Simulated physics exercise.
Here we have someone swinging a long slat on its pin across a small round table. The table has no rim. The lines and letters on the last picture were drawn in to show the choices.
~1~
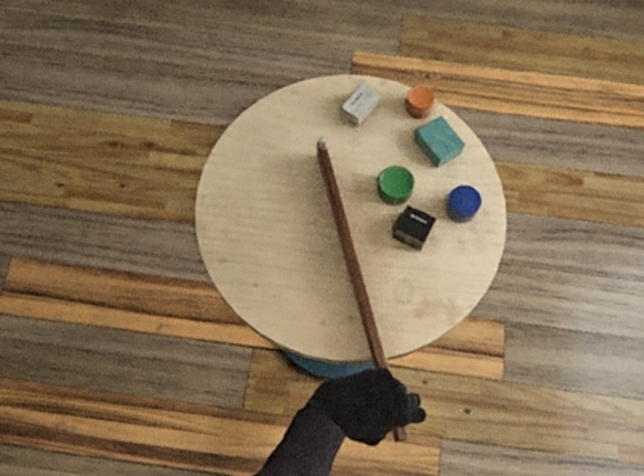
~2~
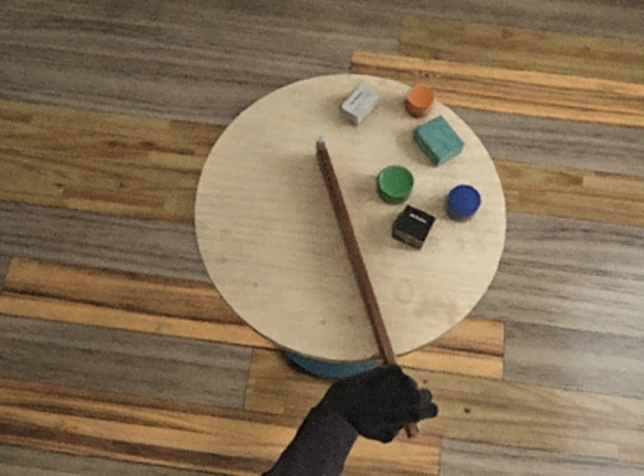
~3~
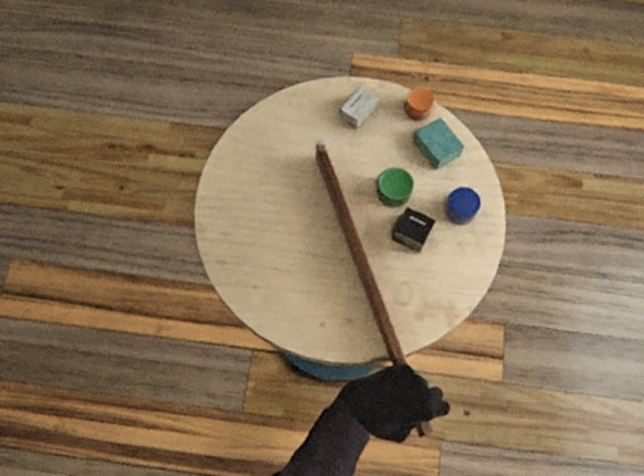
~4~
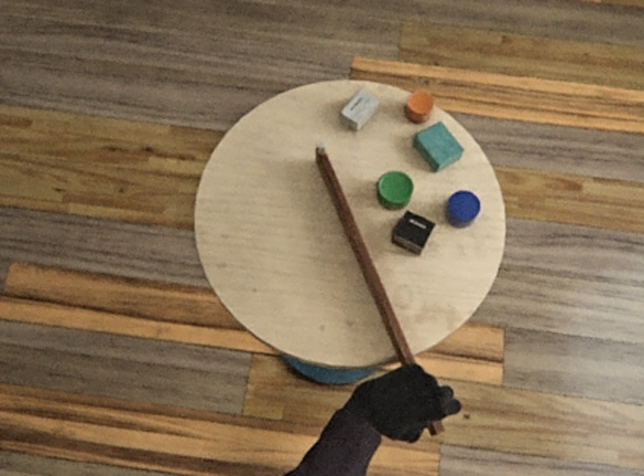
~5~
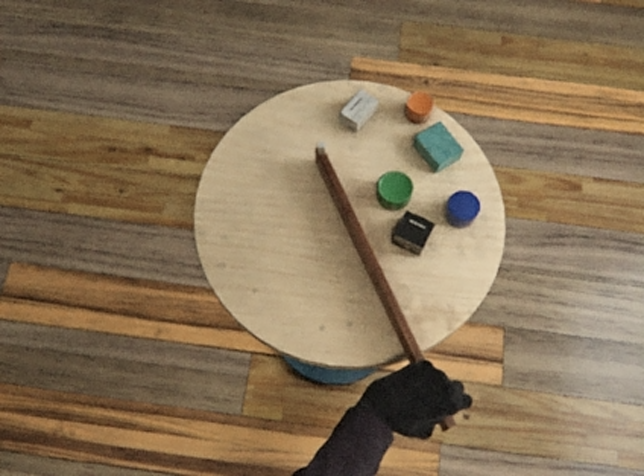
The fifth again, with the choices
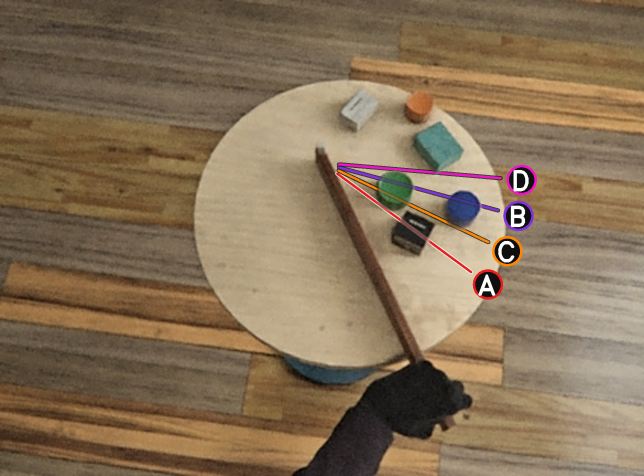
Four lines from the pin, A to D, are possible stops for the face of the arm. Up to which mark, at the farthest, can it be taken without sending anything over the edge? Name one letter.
The farthest safe stop is D.
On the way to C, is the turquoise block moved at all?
No.
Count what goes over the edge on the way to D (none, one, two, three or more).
By then, none.
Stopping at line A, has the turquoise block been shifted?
No.
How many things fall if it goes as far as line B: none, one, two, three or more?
By then, none.
On the marked copy, A at (403, 221); B at (417, 189); C at (412, 206); D at (420, 171).
Taking D. A third of the way, arm (393, 214); black packet (424, 226); orange jar (419, 108).
Two thirds of the way, arm (413, 185); blue pot (475, 197); black packet (441, 186).
When it is over, arm (418, 160); blue pot (483, 158); orange jar (416, 98); nothing has fallen.
As for the rest, A is safe but short; B is safe but short; C is safe but short.
